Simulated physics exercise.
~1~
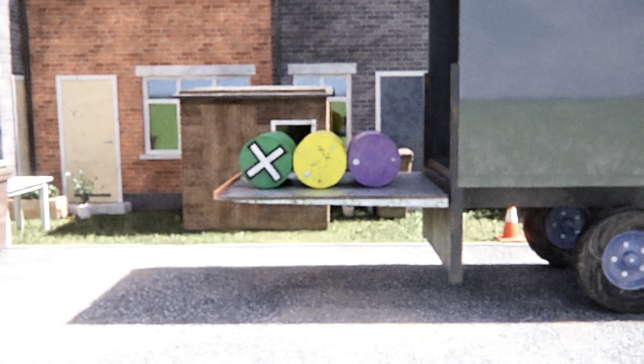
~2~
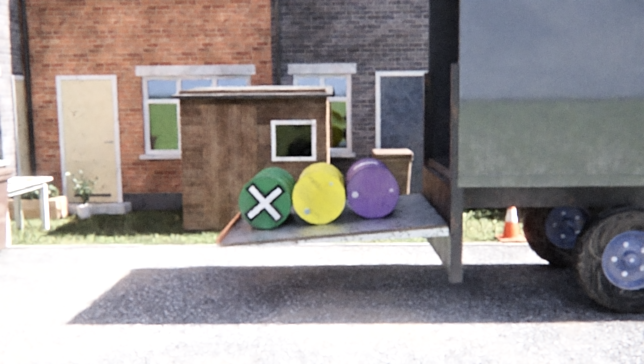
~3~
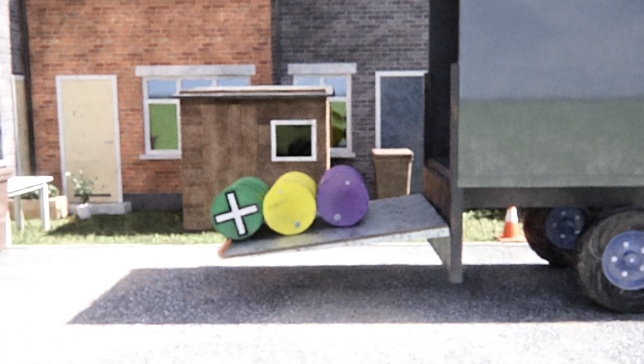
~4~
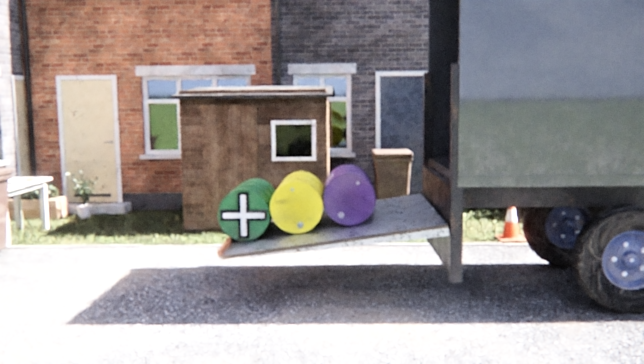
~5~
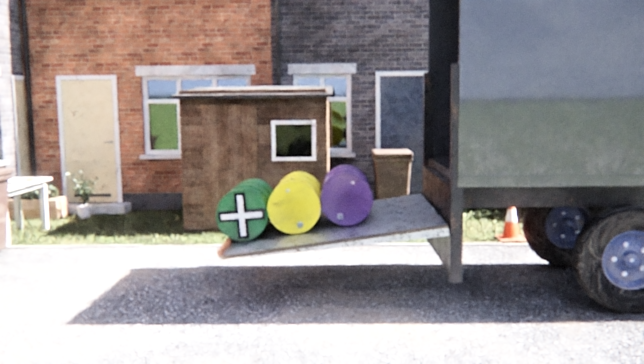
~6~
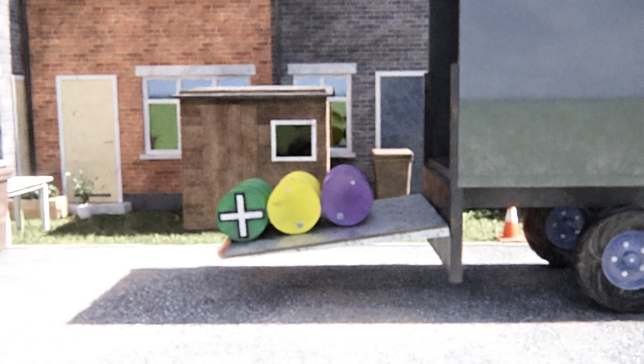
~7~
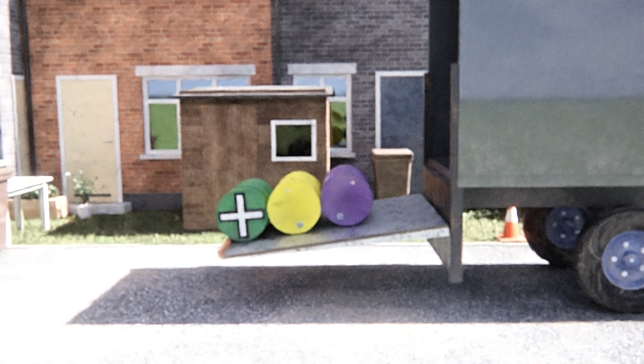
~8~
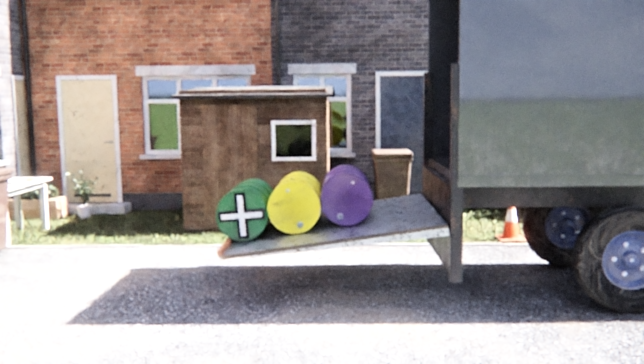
The footage shows green, yellow and purple drums on a platform at the back of a lorry as it lowers slightly and tilts down to the left. The drums roll a short way left, the green one shifts back slightly, and all three settle on the sloping platform.
